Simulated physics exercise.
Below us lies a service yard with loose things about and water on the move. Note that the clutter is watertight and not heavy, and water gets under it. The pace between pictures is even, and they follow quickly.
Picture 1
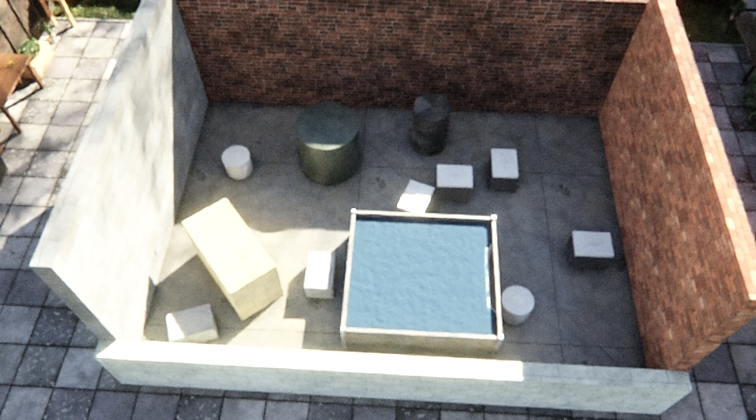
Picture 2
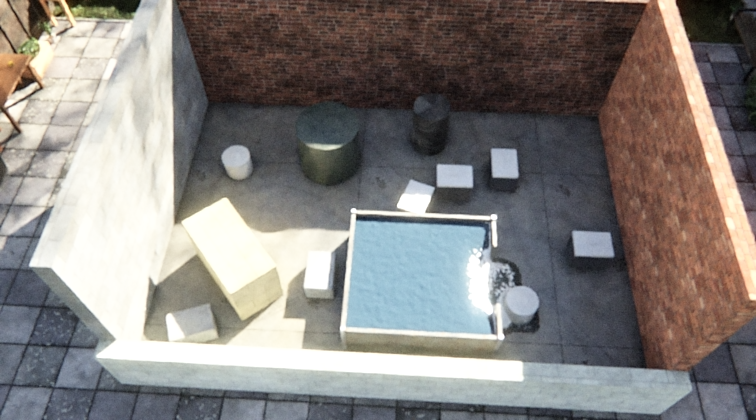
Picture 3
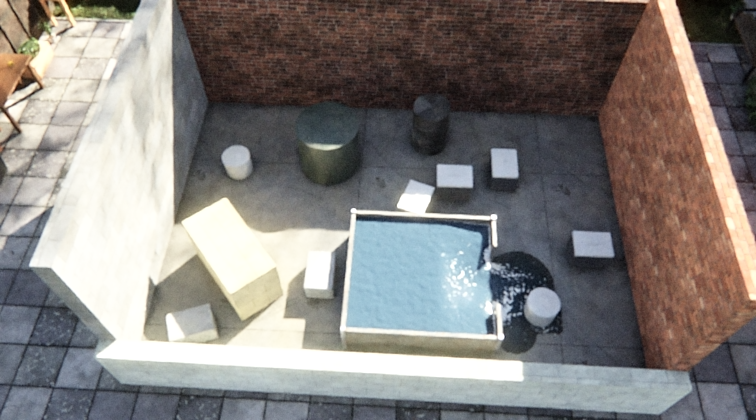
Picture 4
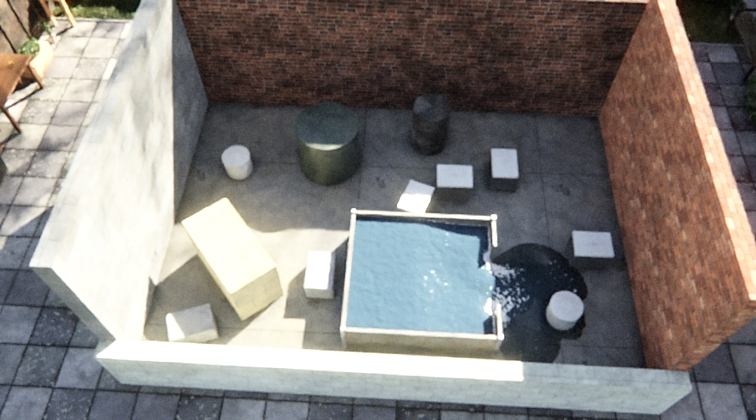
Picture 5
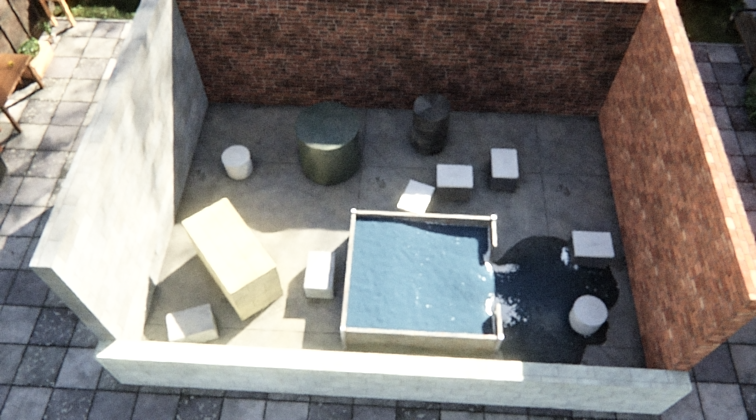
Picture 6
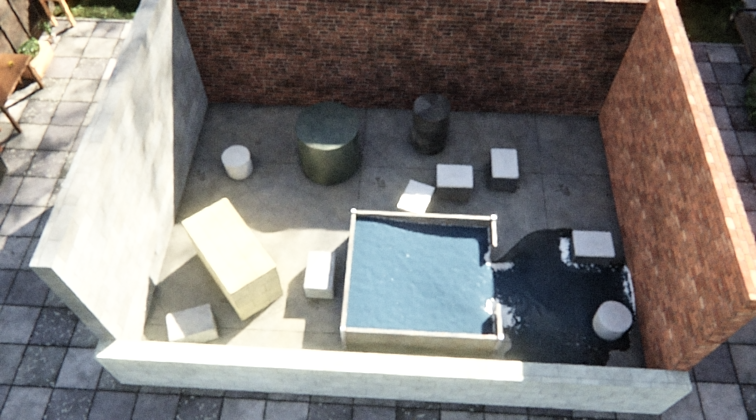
The clip opens on a walled yard with scattered blocks and drums around a square pool of still water. Water bursts through the pool's right side and spreads in a dark sheet across the floor, pushing a small white tub steadily rightward while the other objects stay put.
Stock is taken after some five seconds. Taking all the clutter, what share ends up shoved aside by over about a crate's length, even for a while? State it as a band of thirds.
The result is a share beneath one third.
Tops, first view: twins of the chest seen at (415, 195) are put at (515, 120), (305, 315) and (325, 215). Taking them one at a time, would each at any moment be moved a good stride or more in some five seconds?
In sequence: Pushed clear, doesn't go far, doesn't go far.
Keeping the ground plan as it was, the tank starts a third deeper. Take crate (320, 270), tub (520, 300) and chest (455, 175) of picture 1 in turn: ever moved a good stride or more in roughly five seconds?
Respectively, never gets that far, gets that far, never gets that far.
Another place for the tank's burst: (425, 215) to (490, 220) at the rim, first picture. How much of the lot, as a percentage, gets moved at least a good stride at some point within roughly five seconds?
My estimate is some 40 per cent of them.
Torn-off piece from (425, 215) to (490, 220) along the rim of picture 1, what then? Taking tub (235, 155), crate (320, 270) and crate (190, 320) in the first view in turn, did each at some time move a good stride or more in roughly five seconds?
Listed in turn, never travels that far, never travels that far, never travels that far.
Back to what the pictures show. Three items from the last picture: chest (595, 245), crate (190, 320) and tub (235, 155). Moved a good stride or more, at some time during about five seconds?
The first comes out driven that far, the second not so far, the last not so far.
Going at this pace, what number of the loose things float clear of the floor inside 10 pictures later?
Number: 2.
A moment on, 1 of 8 are well off their spots; 1 afloat.
Next, 2 of 8 are well off their spots; 2 afloat.
Later, 2 of 8 are well off their spots; 2 afloat.
In the end, 1 of 8 are well off their spots, and 2 have been at some point; 1 afloat.
